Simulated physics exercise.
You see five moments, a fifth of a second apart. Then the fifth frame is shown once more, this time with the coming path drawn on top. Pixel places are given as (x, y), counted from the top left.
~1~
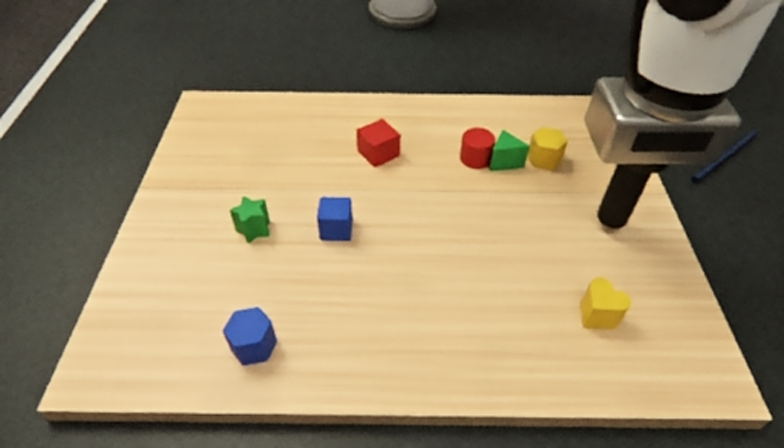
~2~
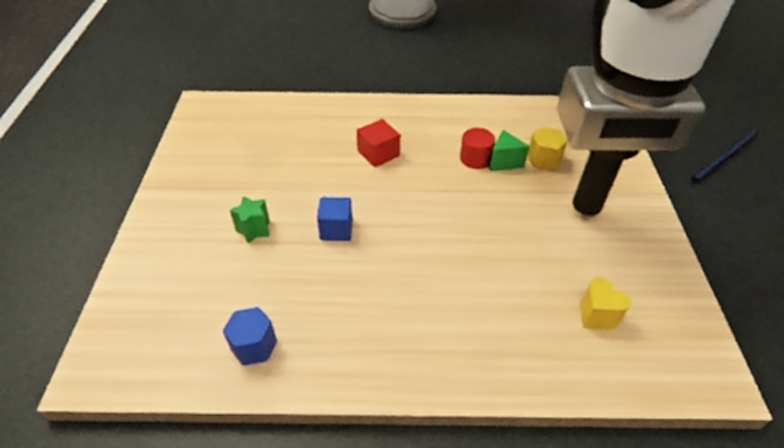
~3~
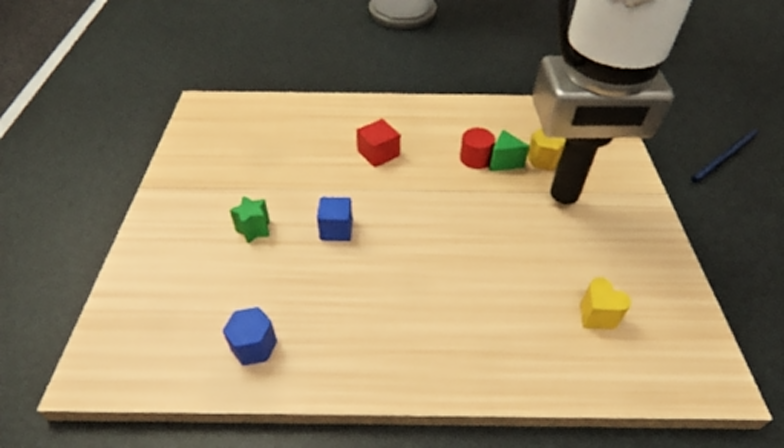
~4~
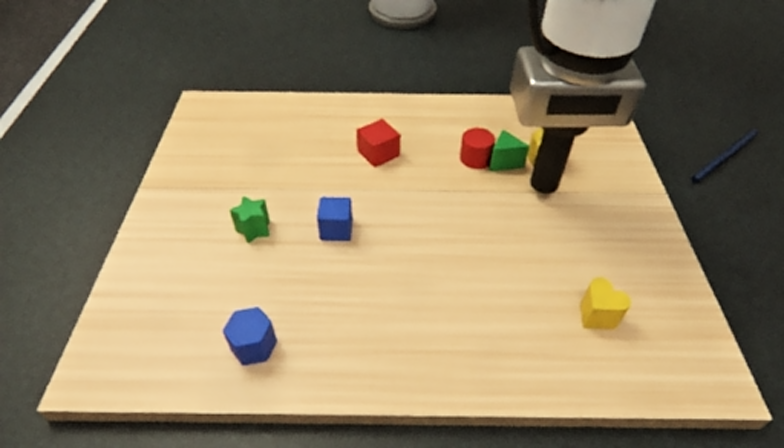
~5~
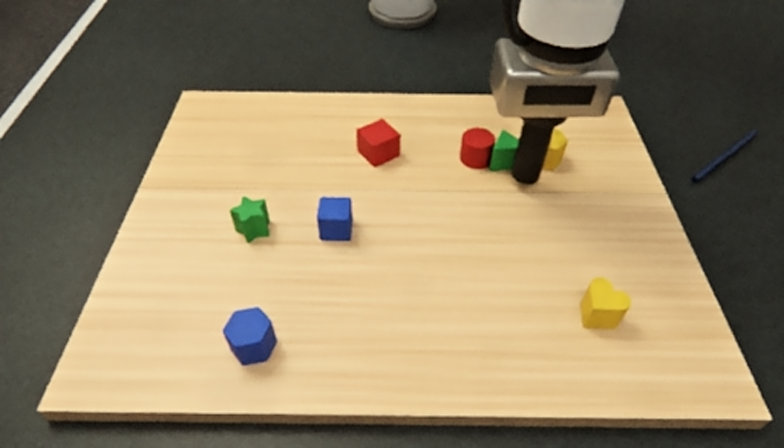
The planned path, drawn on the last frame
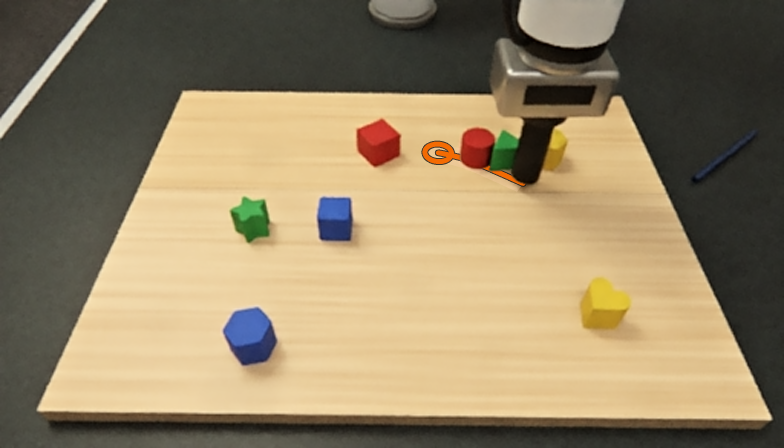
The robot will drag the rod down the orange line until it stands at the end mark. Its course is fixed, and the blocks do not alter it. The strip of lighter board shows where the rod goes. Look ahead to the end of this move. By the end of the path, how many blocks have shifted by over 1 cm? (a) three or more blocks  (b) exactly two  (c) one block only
b: Exactly two.
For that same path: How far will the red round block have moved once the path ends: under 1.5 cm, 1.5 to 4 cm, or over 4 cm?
It falls in the over 4 cm band.
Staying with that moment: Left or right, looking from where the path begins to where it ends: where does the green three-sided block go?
It moves right.
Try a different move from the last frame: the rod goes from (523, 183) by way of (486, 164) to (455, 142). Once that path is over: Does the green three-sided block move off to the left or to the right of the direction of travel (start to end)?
Facing from start to end, it shifts right.
The drawn path runs from (523, 183) over (481, 165) to (438, 153).
On the path given first. One third of the way, rod (496, 162); red round block (473, 133); green three-sided block (505, 132).
Two thirds of the way, rod (467, 151); red round block (452, 121); green three-sided block (504, 130), turned 25° clockwise.
At the end, rod (439, 144); red round block (437, 113); green three-sided block (504, 130), turned 25° clockwise; yellow hexagonal block not moved.
